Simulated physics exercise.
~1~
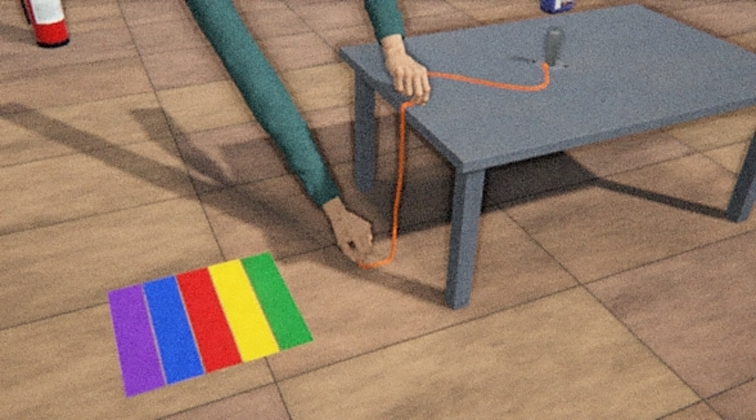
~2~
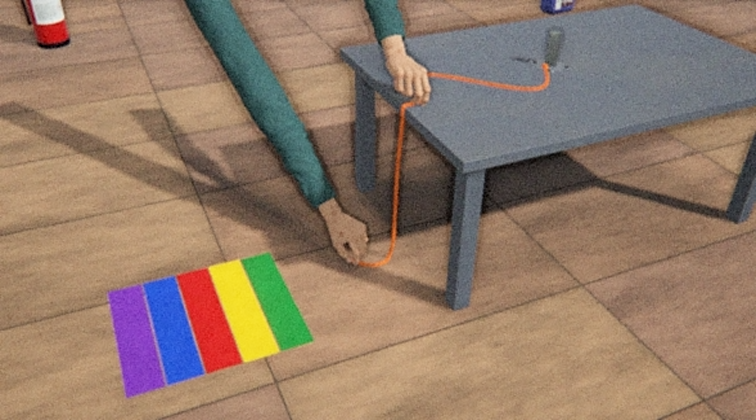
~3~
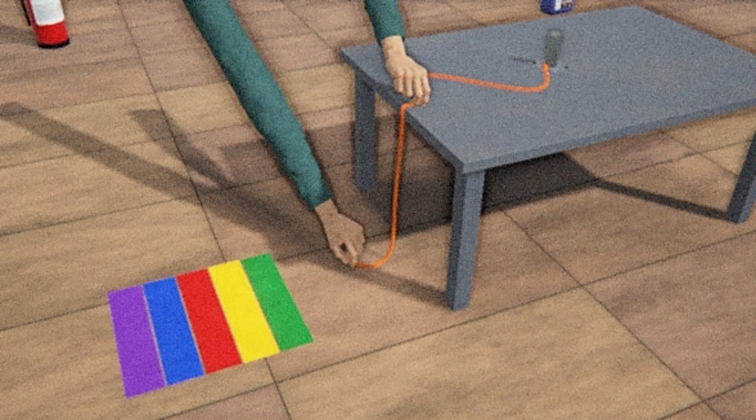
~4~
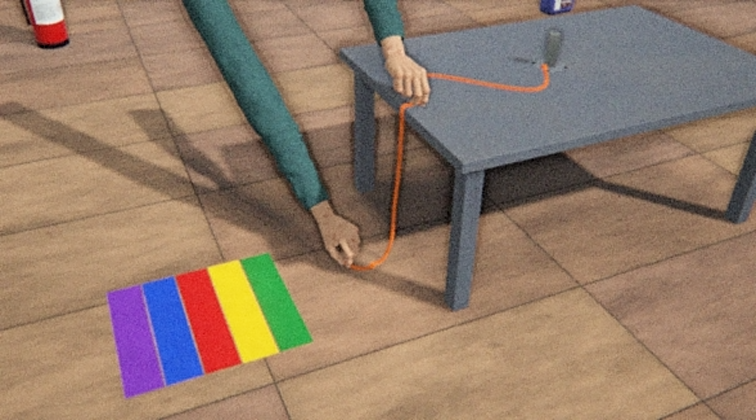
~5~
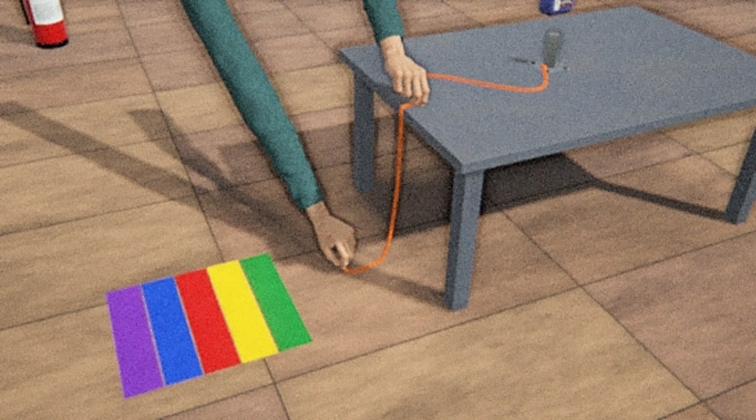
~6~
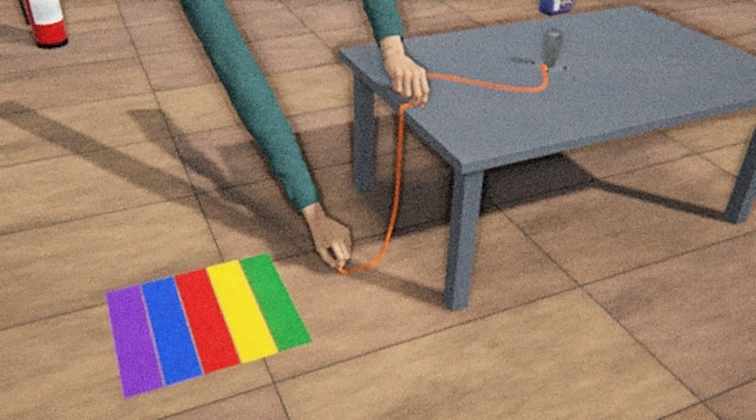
The clip opens on two hands holding an orange cord that runs from a post on a gray table, over the edge and down toward the floor near five colored strips. The lower hand then slowly draws the cord's end slightly left, while the upper hand stays at the table's edge.
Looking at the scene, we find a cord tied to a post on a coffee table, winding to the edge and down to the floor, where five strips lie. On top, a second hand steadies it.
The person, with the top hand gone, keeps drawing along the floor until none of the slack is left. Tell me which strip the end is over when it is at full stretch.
It is over the purple strip.
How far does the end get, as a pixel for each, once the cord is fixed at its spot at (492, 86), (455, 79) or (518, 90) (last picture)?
Results: (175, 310); (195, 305); (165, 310).
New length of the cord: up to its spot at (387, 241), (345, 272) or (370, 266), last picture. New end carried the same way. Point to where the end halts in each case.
Try by try, the places come out as (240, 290), (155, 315) and (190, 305).
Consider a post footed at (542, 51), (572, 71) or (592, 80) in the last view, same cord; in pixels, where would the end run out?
Places per try: (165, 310); (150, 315); (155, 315).
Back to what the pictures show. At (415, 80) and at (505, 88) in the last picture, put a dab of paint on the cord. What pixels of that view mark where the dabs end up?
They go to (384, 113) and to (470, 84).
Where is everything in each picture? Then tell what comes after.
End (357, 259); green (289, 327); yellow (254, 337); red (218, 348); blue (181, 359); purple (141, 370), in the first frame.
End (353, 261); cord through (547, 79) (489, 84) (416, 79) (403, 112) (397, 183) (392, 246), in the second frame.
End (349, 262), in the third frame.
End (345, 263); cord through (547, 80) (488, 85) (416, 80) (403, 113) (397, 183) (389, 246), in the fourth frame.
End (341, 264), in the fifth frame.
End (337, 265); cord through (546, 80) (488, 85) (415, 80) (402, 113) (398, 183) (385, 247), in the sixth frame.
A little later, end near (198, 302); over red.
Next, end near (156, 313); over blue.
When it is tight, end near (131, 319); over purple. The purple one.
